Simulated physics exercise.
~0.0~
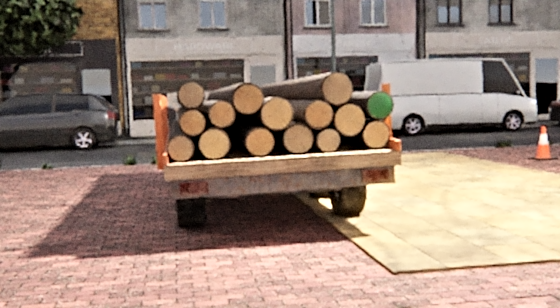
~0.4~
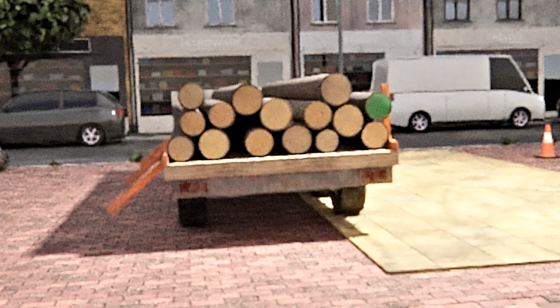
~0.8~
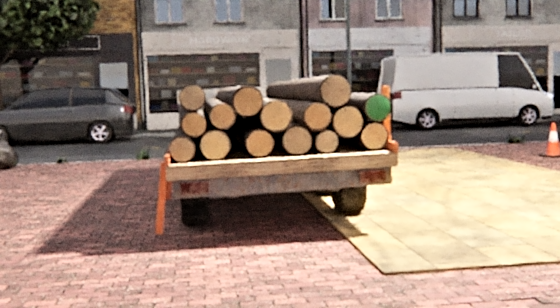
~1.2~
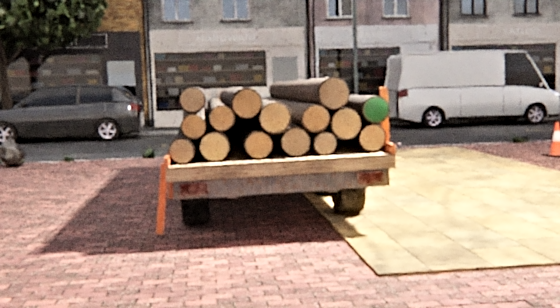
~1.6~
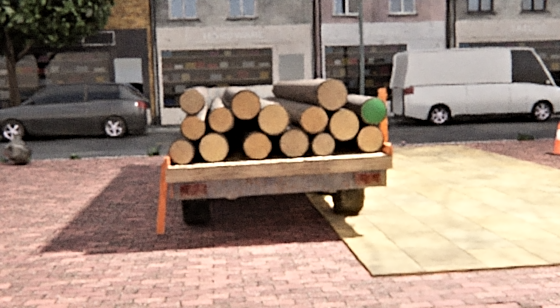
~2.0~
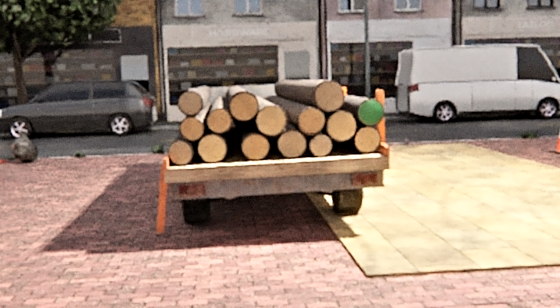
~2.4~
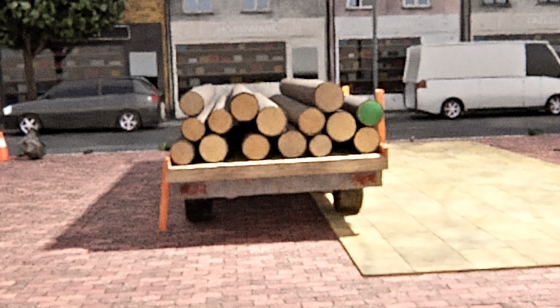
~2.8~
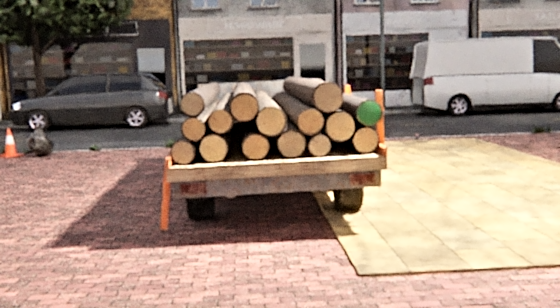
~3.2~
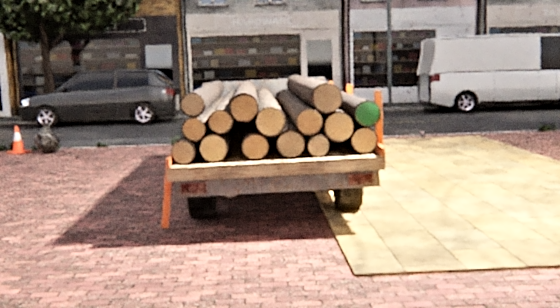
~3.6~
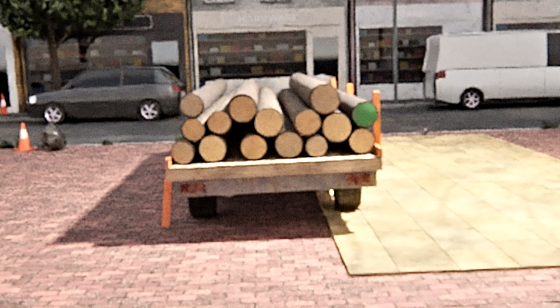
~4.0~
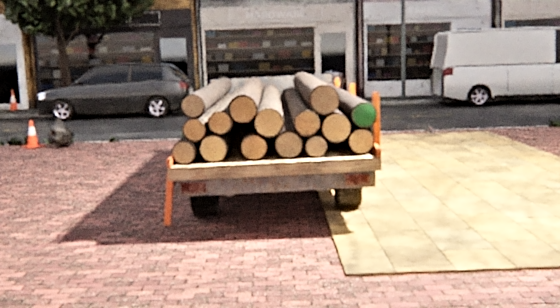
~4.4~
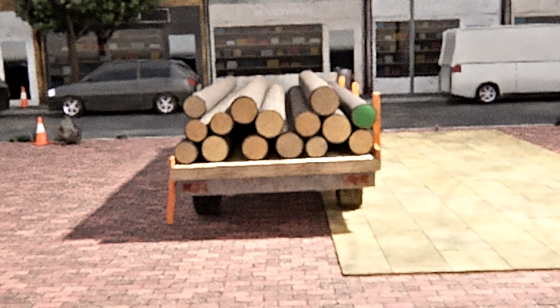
A low trailer's left posts swing down, but its stacked timber poles all stay aboard.
